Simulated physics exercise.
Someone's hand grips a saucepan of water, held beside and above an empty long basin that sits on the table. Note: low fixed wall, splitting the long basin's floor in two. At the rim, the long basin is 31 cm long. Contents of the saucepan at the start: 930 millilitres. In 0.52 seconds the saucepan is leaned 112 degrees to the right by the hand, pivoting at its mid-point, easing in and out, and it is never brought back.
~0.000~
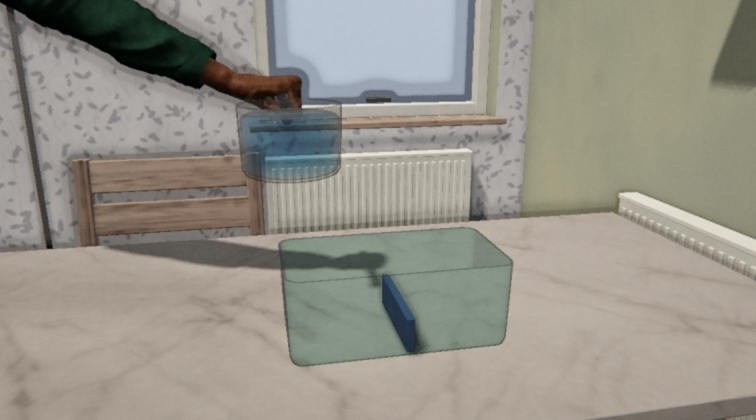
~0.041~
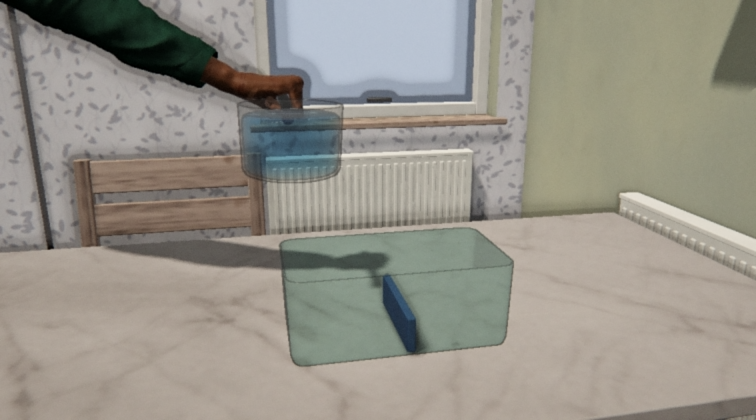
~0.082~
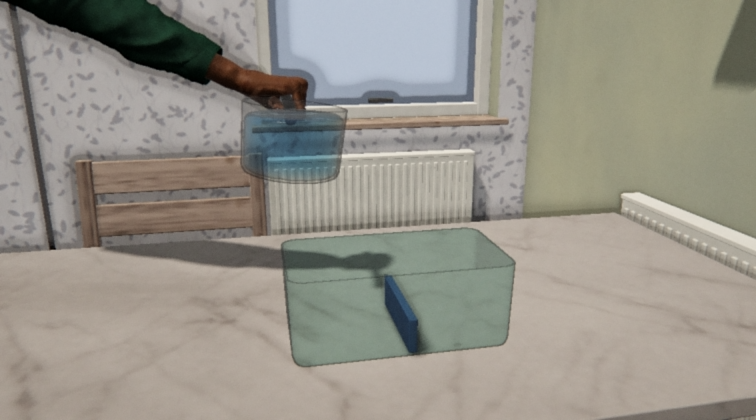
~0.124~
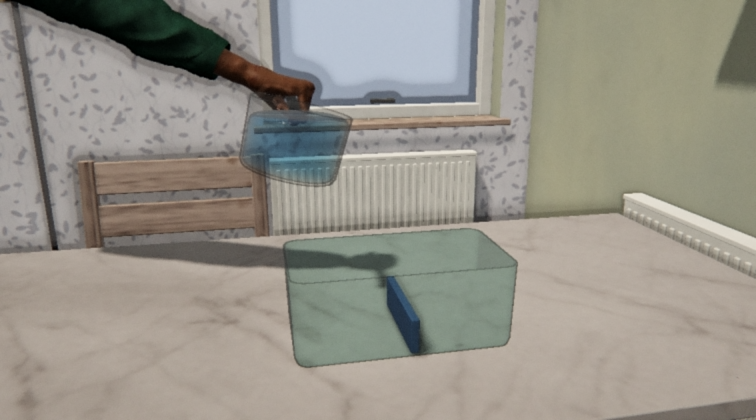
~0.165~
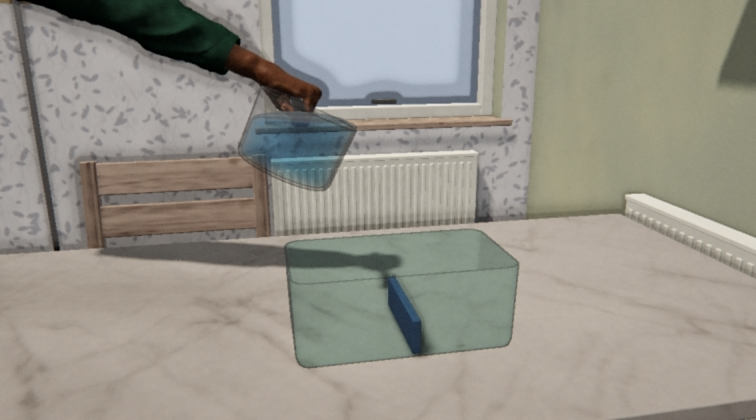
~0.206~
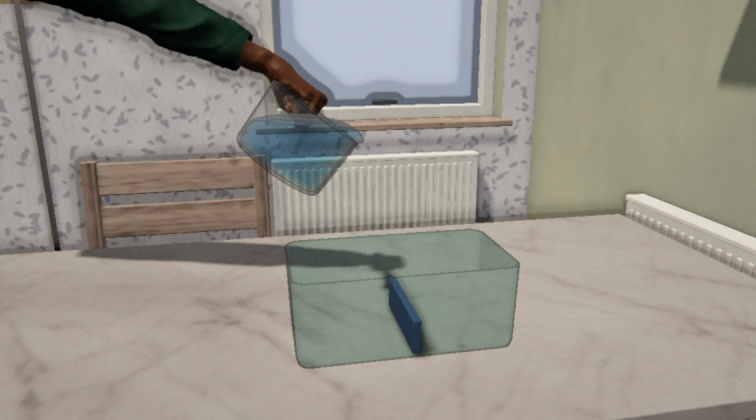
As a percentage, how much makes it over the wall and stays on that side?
Some 30 per cent makes it over and stays.
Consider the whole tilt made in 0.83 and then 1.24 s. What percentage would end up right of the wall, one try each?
Respectively 50 and 60 %.
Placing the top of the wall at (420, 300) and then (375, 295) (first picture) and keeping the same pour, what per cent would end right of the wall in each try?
The first try gives 10 percent and the second 65 percent.
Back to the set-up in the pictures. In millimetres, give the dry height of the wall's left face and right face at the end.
For the left, around 26 mm; for the right, around 36 mm.
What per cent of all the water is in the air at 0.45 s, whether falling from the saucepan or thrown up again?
It comes to about 48 percent.
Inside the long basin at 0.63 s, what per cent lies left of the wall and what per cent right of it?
Left roughly 58 per cent, right roughly 28.
Then, 0.45 s in, the tilt is 107° and 30 per cent is still to pour, 9 is left of the wall and 14 right of it.
Then, 0.63 s in, the tilt is 112° and 5 per cent is still to pour, 57 is left of the wall and 28 right of it.
Then, 0.82 s in, the tilt is 112° and 0 per cent is still to pour, 62 is left of the wall and 27 right of it.
Then, 1.02 s in, the tilt is 112° and 0 per cent is still to pour, 66 is left of the wall and 30 right of it.
Finally, 65 per cent lies left of the wall, 30 right of it and 5 outside.
